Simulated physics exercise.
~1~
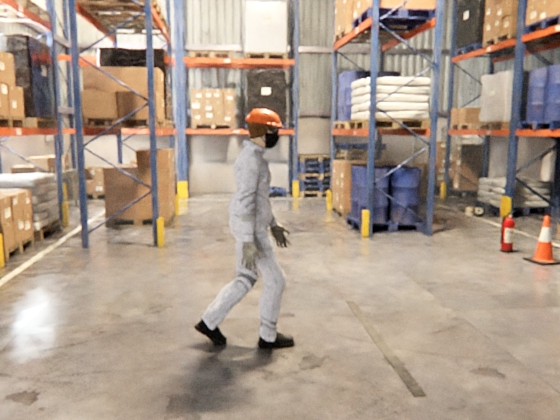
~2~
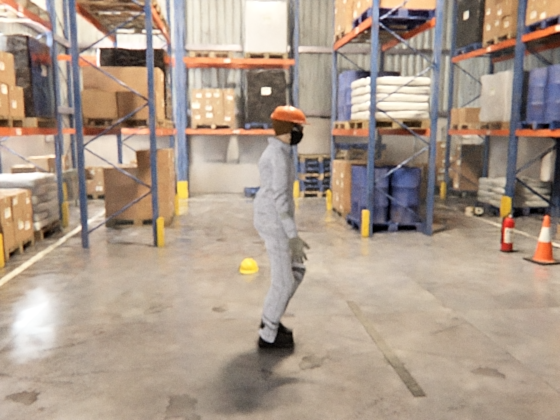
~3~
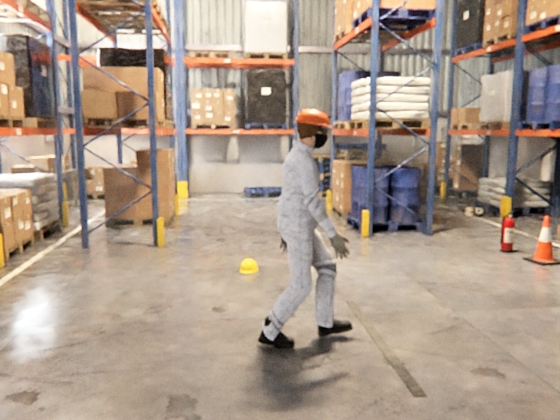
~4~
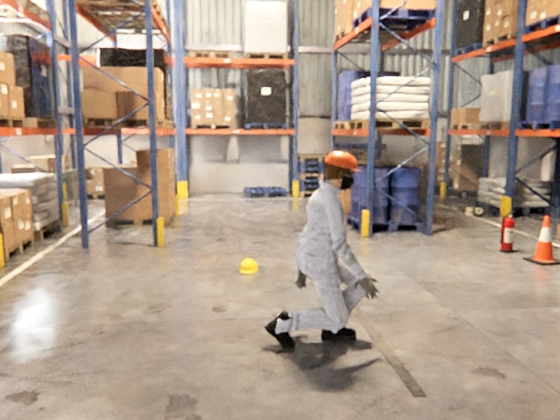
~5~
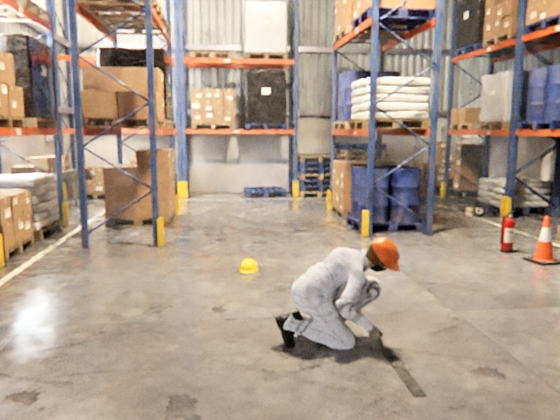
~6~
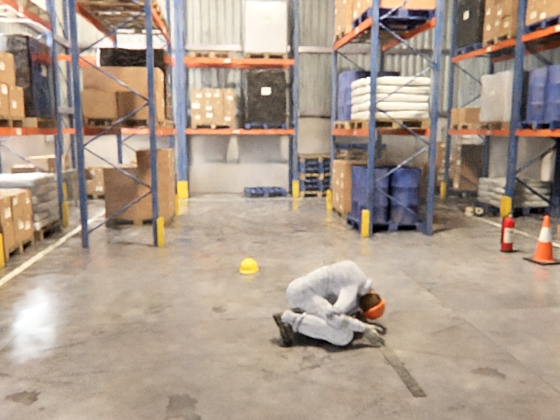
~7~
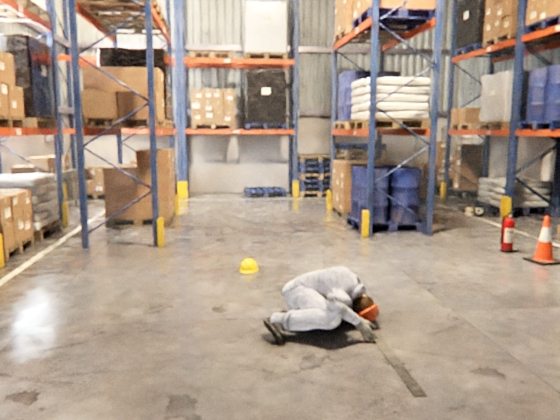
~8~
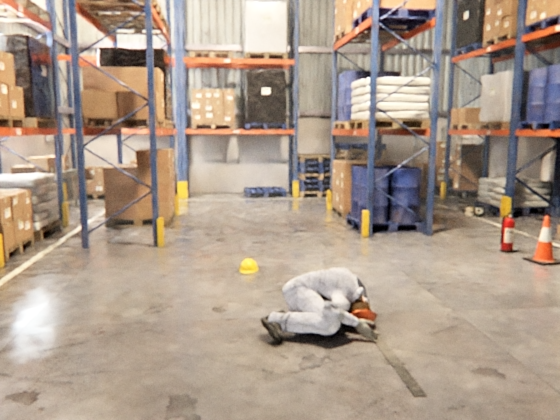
A person in grey coveralls and an orange hard hat walked right across a warehouse floor, past a yellow helmet, then sank to the knees and folded forward, ending curled up and still, head down, just short of the black strip.
